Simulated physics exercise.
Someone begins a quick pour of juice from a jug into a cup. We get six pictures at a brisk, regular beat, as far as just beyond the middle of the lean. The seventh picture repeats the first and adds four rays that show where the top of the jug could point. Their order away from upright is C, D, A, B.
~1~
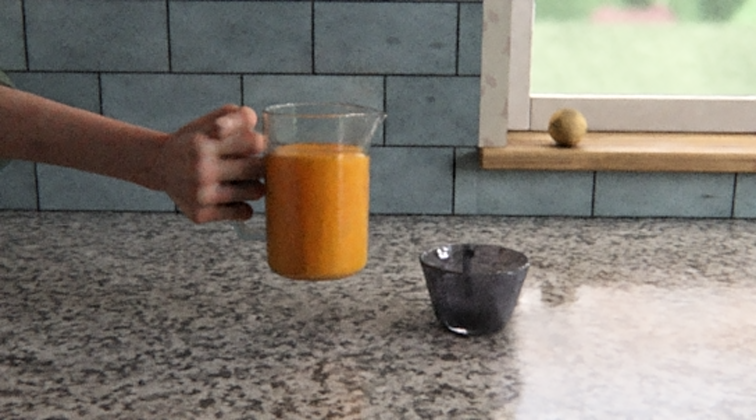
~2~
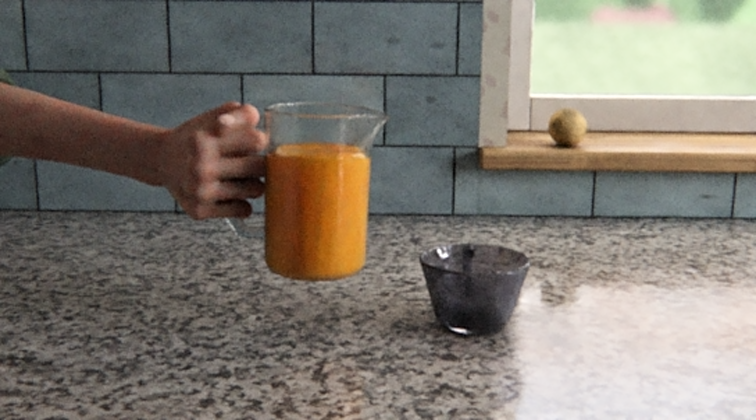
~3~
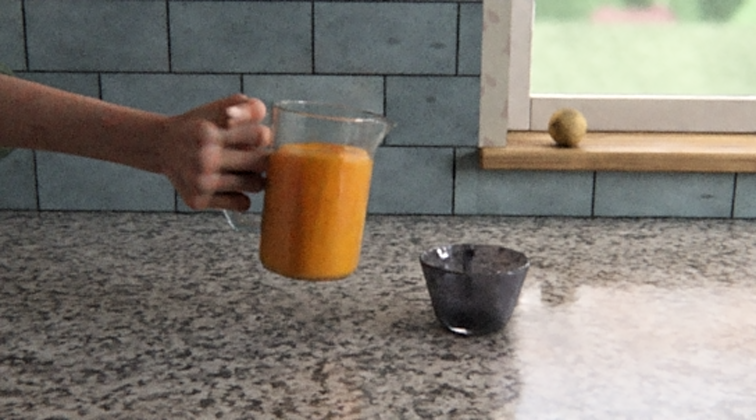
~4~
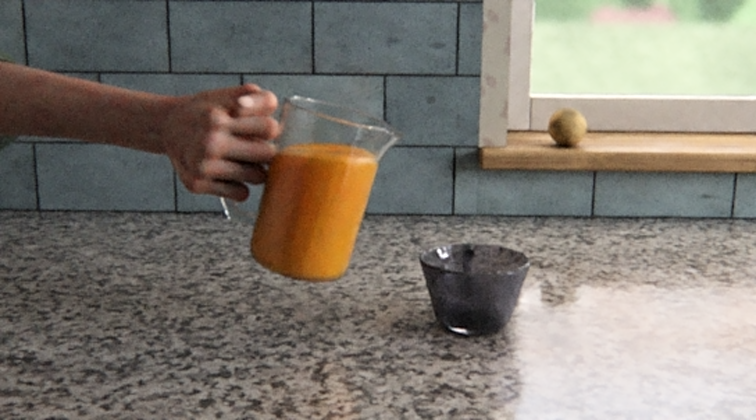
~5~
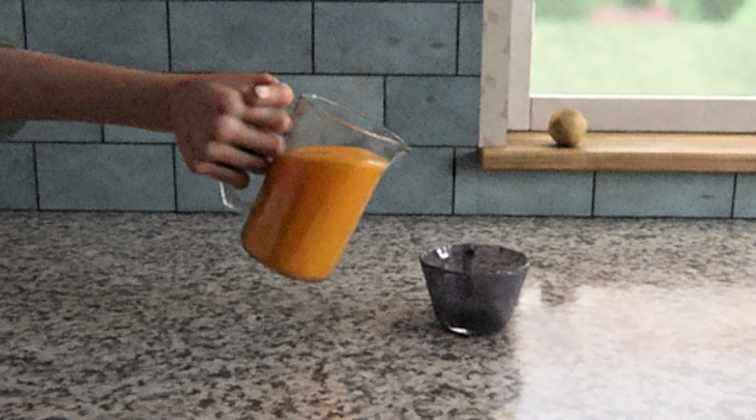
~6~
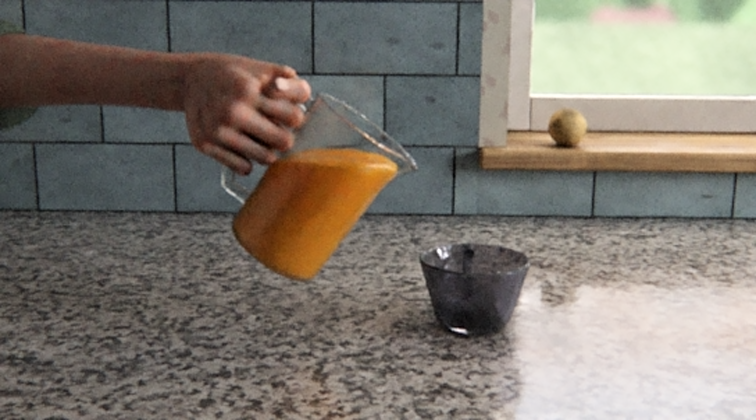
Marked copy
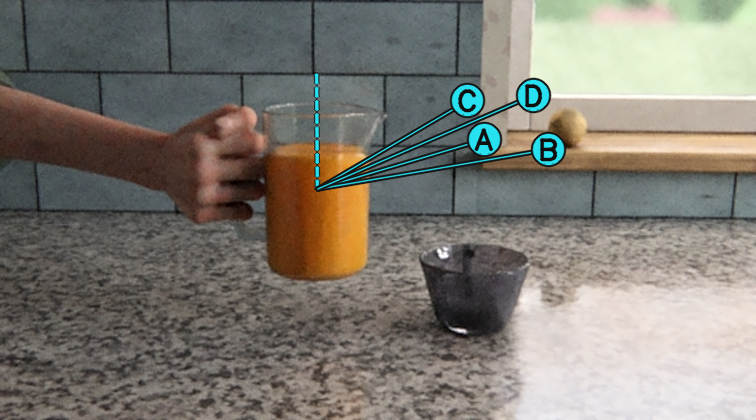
In the video, a hand holds a glass jug of orange juice above a speckled countertop, upright at first, then tilts it steadily to the right near a small dark cup, the juice moving up to the lip.
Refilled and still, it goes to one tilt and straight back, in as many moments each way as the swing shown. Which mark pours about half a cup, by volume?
The best mark is D.
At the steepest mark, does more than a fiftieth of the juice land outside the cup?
Yes, it does.
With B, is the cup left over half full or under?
Over.
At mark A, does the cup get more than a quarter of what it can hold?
Yes, clearly.
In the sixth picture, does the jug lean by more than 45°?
No, it does not.
On the marked copy, A at (467, 144); B at (531, 152); C at (453, 109); D at (517, 102).
With A, the cup ends with about 61 % of what it can hold; 9 % of the juice is spilt.
With B, the cup ends with about 72 % of what it can hold; 15 % of the juice is spilt.
With C, the cup ends with about 33 % of what it can hold.
With D, the cup ends with about 50 % of what it can hold; 3 % of the juice is spilt.
